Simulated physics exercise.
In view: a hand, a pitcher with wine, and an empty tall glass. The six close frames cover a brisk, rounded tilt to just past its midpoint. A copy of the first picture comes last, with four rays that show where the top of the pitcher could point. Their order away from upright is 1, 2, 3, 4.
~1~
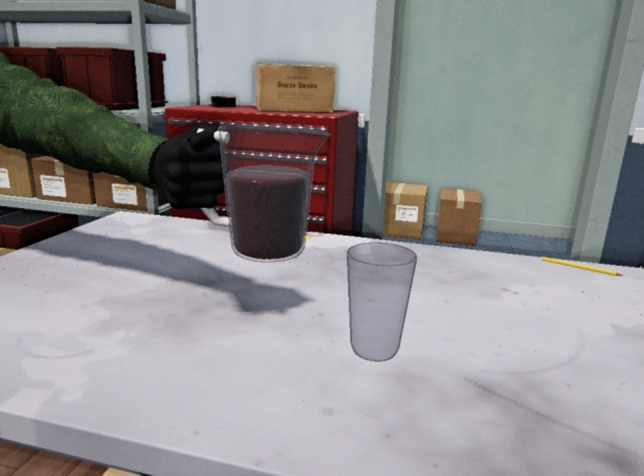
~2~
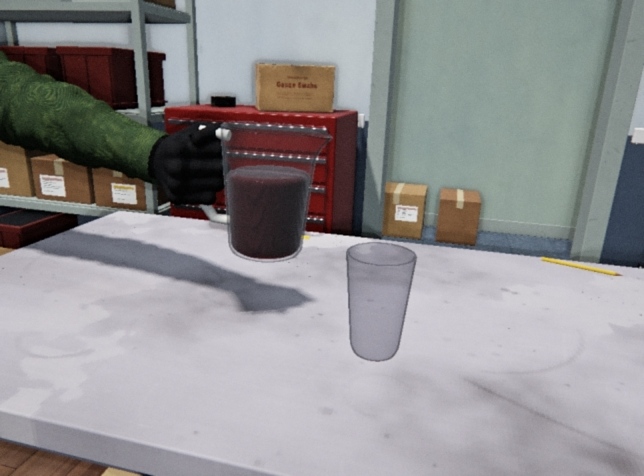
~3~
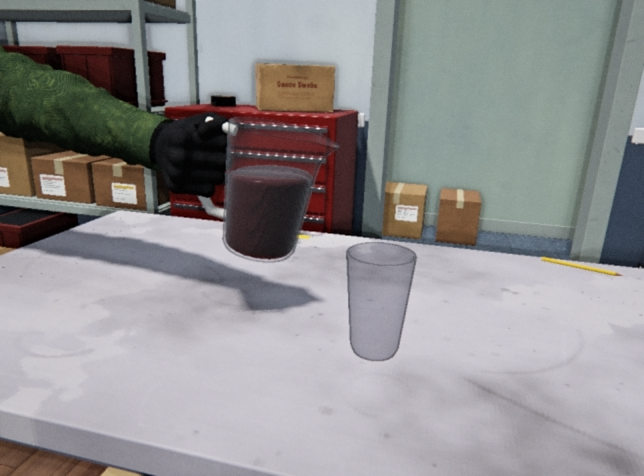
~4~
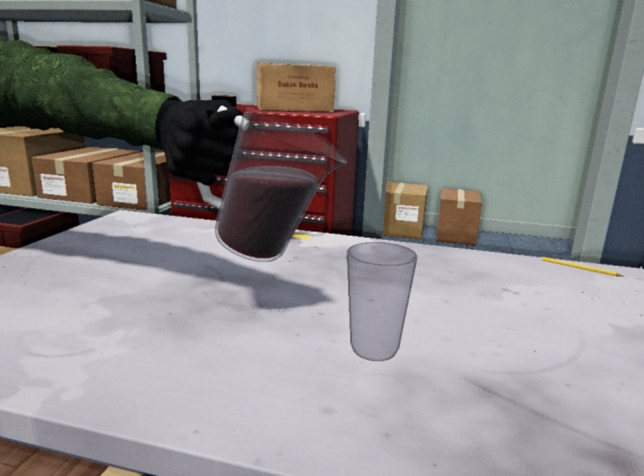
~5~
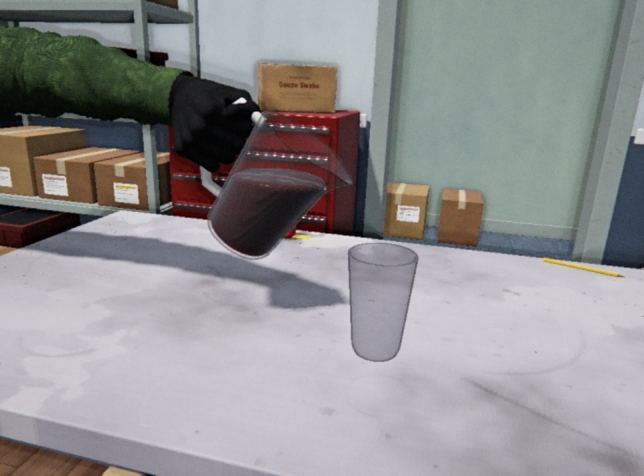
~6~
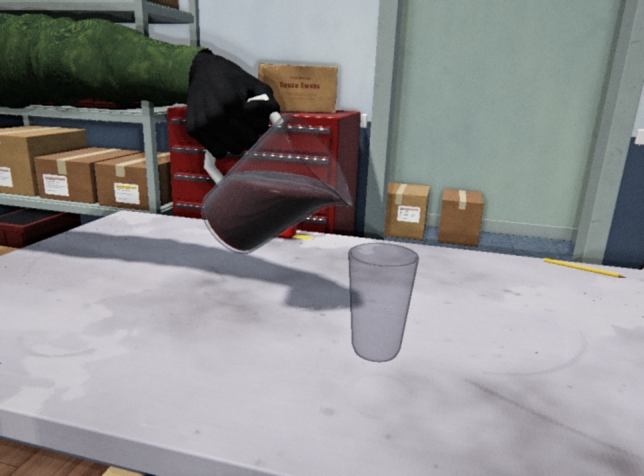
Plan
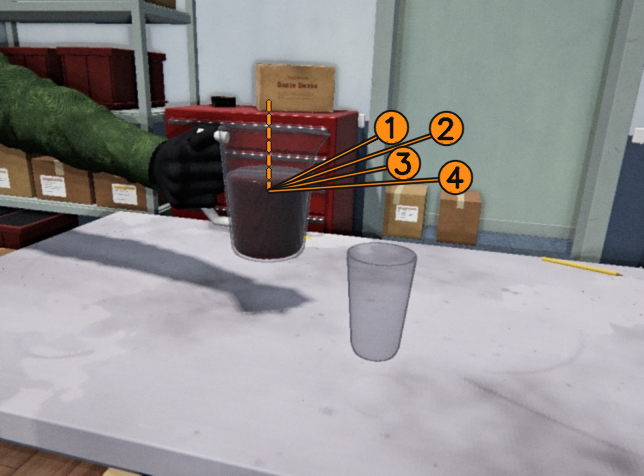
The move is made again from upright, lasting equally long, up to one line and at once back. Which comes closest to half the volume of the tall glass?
Use tilt 2.
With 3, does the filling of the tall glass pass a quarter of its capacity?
Yes.
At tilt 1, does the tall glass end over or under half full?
Under half.
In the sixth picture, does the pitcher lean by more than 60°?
No, it does not.
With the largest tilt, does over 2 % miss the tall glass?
Yes.
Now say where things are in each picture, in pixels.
In the first frame, upright, lip at (328, 134); rim of the tall glass round (382, 253); nothing has left yet.
In the second frame, tipped about 3°, lip at (330, 137); nothing has left yet.
In the third frame, tipped about 10°, lip at (337, 146); nothing has left yet.
In the fourth frame, tipped about 21°, lip at (345, 162); nothing has left yet.
In the fifth frame, tipped about 34°, lip at (351, 182); nothing has left yet.
In the sixth frame, tipped about 49°, lip at (352, 204); nothing has left yet.
On the marked copy, 1 at (376, 137); 2 at (431, 135); 3 at (386, 167); 4 at (439, 179).
If 1 is chosen, the tall glass ends with about 32 % of what it can hold.
If 2 is chosen, the tall glass ends with about 53 % of what it can hold.
If 3 is chosen, the tall glass ends with about 75 % of what it can hold.
If 4 is chosen, the tall glass ends with about 76 % of what it can hold; 16 % of the wine is spilt.
